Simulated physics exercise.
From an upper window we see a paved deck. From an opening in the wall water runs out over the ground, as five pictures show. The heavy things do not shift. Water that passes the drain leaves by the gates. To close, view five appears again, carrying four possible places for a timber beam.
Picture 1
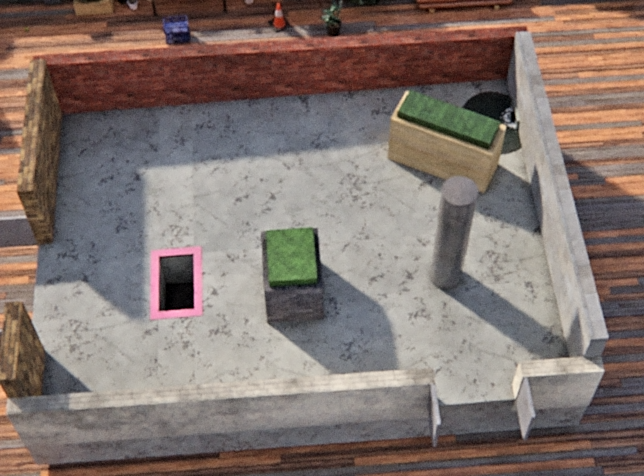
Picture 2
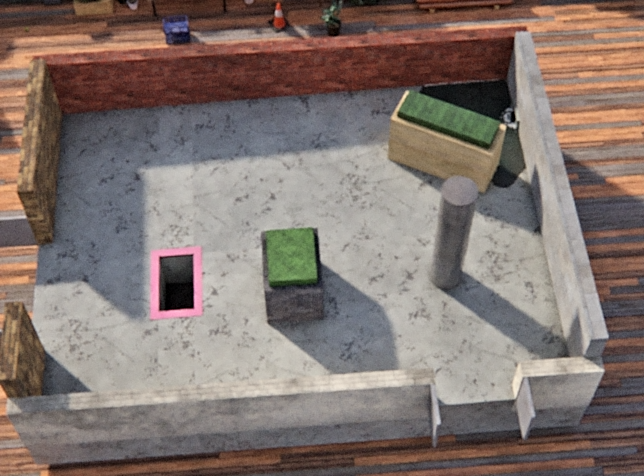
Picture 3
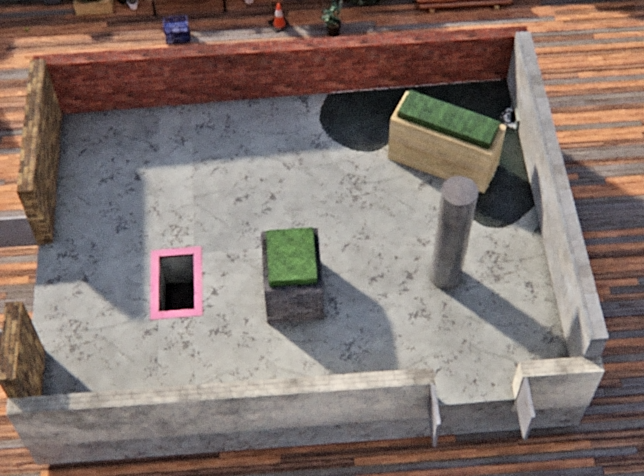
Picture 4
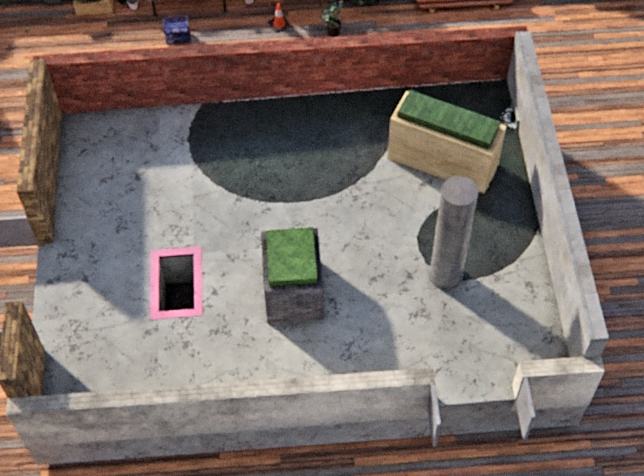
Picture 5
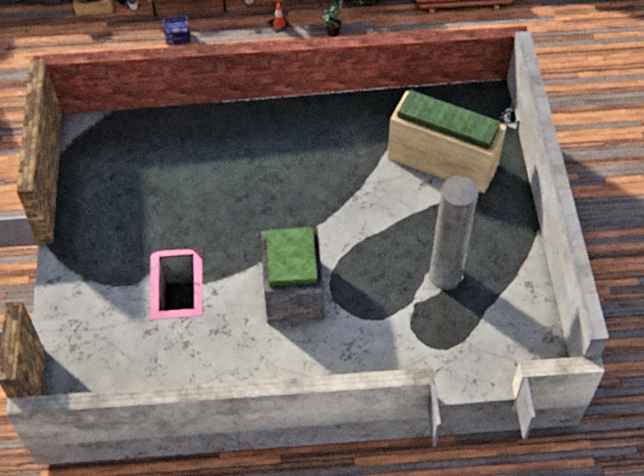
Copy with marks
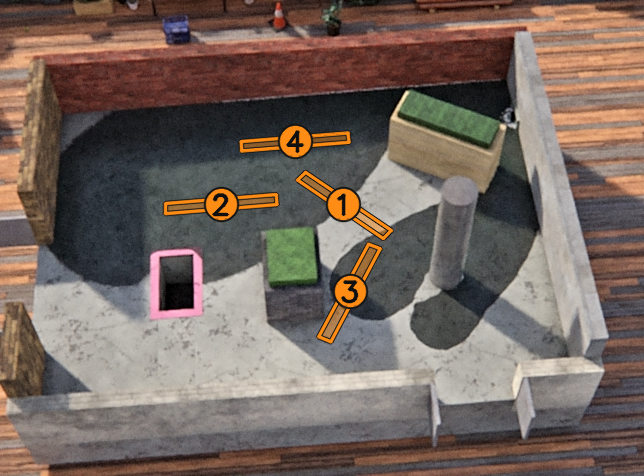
A dark wet patch spreads from the top right corner of the walled deck, creeping behind and around the wooden planter with the green top. It widens leftward along the red brick wall and down past the round pillar, then covers much of the floor and reaches the pink-edged opening.
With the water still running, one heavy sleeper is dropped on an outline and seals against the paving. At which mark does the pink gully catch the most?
Position 3.
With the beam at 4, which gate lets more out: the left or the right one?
The left one.
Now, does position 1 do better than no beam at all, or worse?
Position 1 is worse.
On the marked copy, 1 from (301, 176) to (387, 234); 2 from (165, 208) to (276, 199); 3 from (324, 339) to (374, 246); 4 from (241, 146) to (348, 137).
With 1, about 13 % of the stream goes into the pink gully, about 85 % out by the gates.
With 2, about 8 % of the stream goes into the pink gully, about 89 % out by the gates.
With 3, about 19 % of the stream goes into the pink gully, about 79 % out by the gates.
With 4, about 11 % of the stream goes into the pink gully, about 87 % out by the gates.
